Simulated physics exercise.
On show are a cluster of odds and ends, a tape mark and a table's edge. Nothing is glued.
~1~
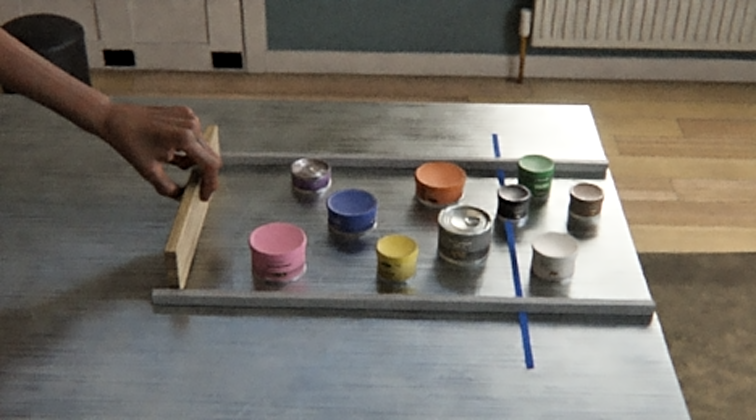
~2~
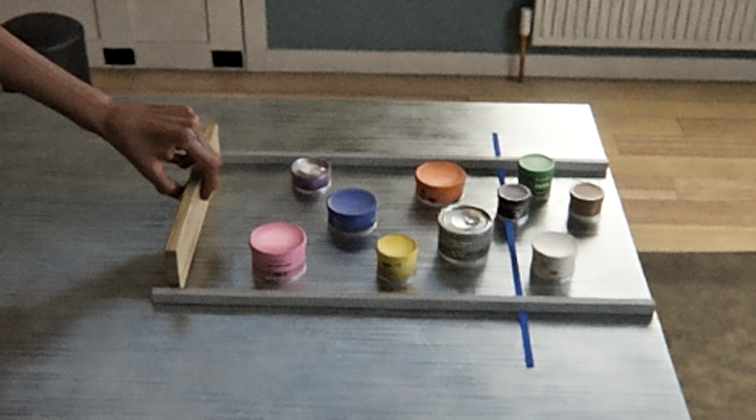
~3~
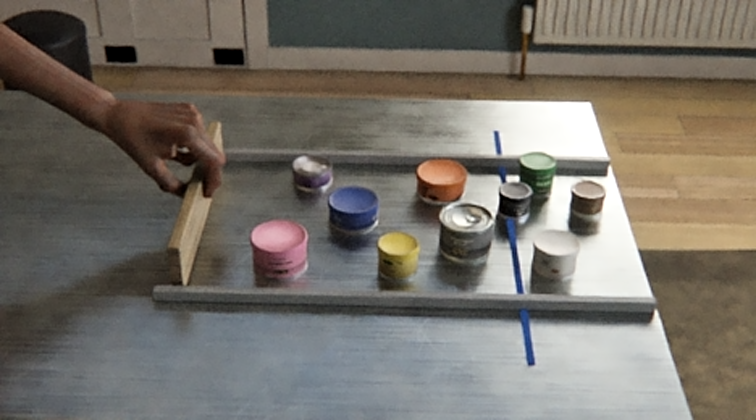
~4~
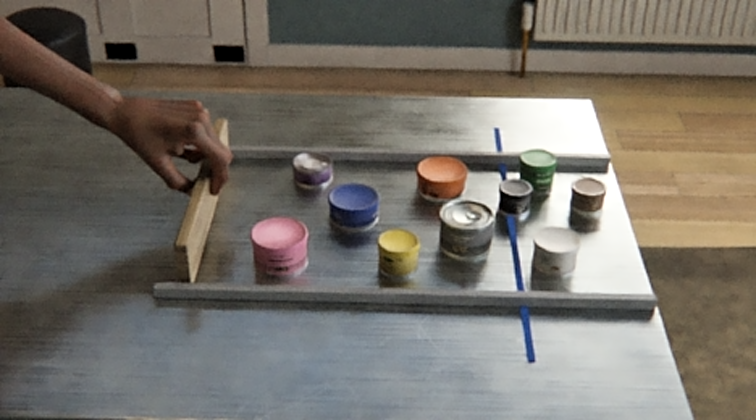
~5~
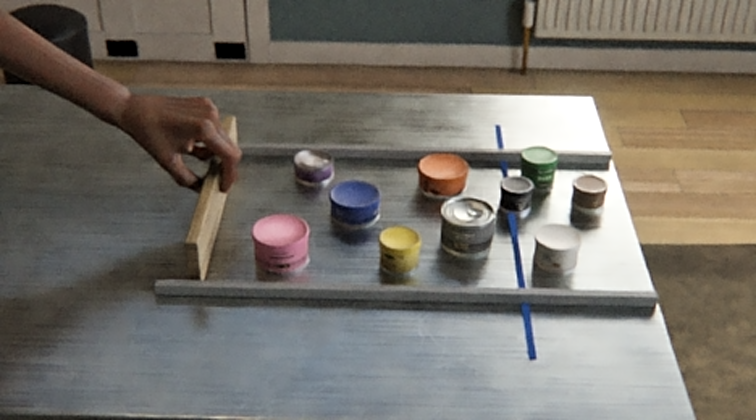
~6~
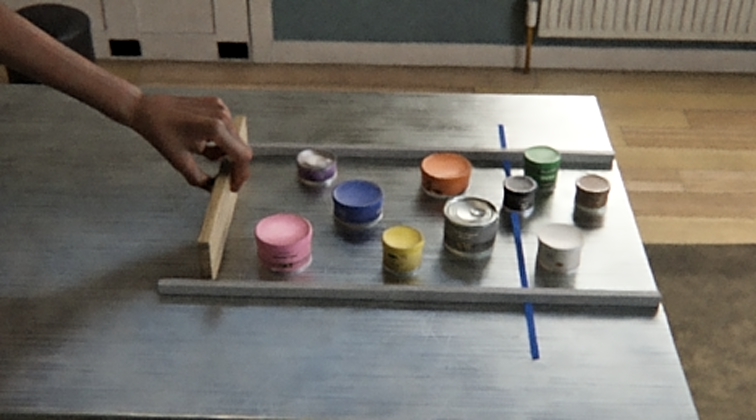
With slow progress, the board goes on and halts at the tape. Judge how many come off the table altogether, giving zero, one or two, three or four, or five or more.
My judgement: Zero.
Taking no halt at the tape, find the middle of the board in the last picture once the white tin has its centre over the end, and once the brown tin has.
About (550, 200), and about (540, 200) for the other.
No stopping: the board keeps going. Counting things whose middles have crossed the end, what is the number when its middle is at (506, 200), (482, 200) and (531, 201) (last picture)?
It would be 0, 0 and 0.
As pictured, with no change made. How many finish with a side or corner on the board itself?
Tally at the end: 3.
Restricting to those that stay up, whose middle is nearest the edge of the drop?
That would be the brown tin.
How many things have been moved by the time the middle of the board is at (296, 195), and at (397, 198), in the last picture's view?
Counts: 2, 5.
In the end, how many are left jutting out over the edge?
Things overhanging at the end: 0.
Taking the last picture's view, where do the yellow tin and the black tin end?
Result: One at about (597, 273), the other at about (580, 201).
Soon after, none off yet; brown tin at rest near (592, 192); white tin at rest near (560, 247); green tin at rest near (541, 168).
Then, none off yet; brown tin at rest near (592, 192); white tin at rest near (561, 247); green tin moving near (547, 168).
At rest, the number that fall off is zero.
